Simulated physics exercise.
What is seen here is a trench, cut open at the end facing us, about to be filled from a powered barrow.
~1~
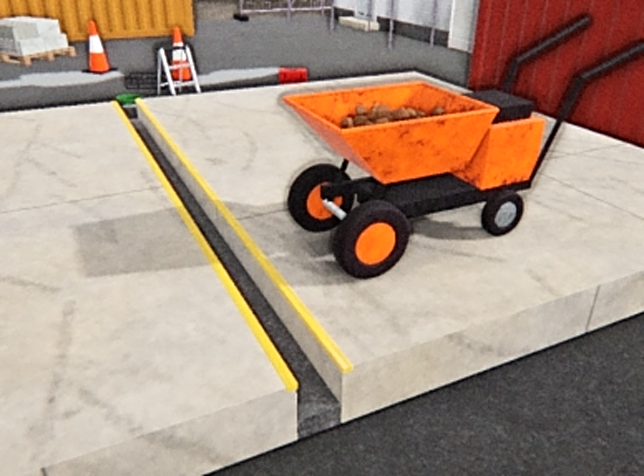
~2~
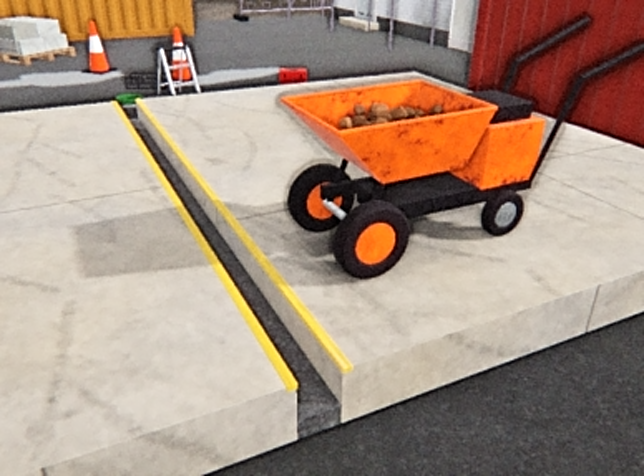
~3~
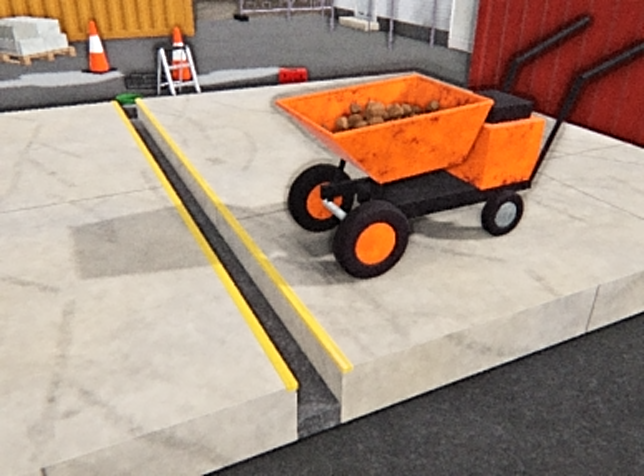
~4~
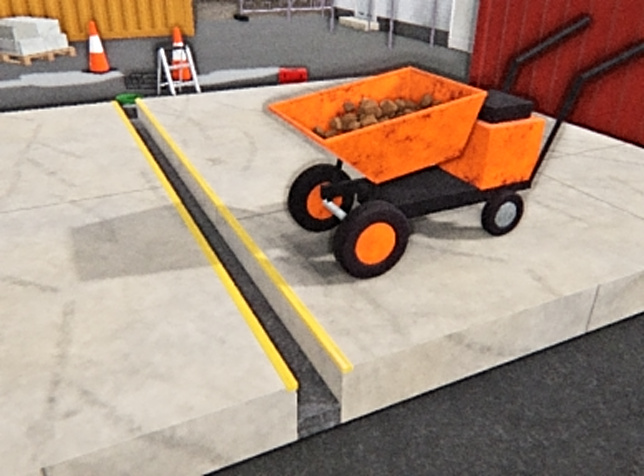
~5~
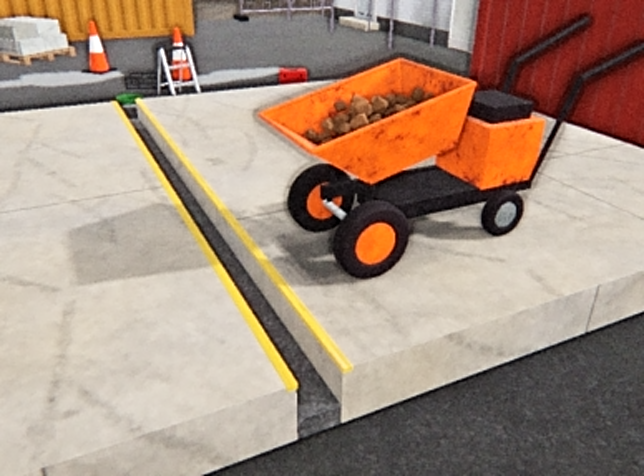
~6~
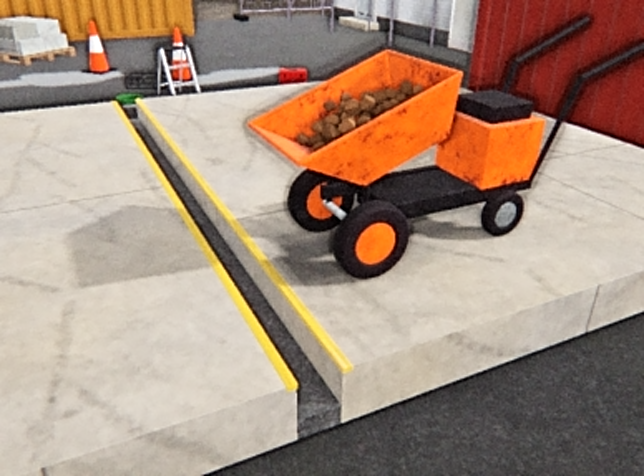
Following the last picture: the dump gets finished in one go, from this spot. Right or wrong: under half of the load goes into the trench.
Right.
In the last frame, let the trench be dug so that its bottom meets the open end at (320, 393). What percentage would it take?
Around 0 per cent.
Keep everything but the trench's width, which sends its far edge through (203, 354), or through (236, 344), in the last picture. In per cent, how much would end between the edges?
90 %, 60 %.
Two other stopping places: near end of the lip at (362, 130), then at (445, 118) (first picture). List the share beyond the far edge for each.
Roughly 50 and 0 percent respectively.
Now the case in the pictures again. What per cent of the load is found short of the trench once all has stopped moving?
Roughly 0 in a hundred.
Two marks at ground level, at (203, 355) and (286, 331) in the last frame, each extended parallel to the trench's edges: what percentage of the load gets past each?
I'd say about 30 and about 80 in a hundred.
Soon, skip tipped steeply; all in the skip.
A while on, skip tipped right over; about two thirds in the skip; a stray few in or heaped over the trench; about a third beyond it; a stray few falling.
Towards the end, skip tipped right over; about a quarter in the skip; a stray few in or heaped over the trench; most beyond it.
Finally, skip tipped right over; about a quarter in the skip; a stray few in or heaped over the trench; most beyond it.
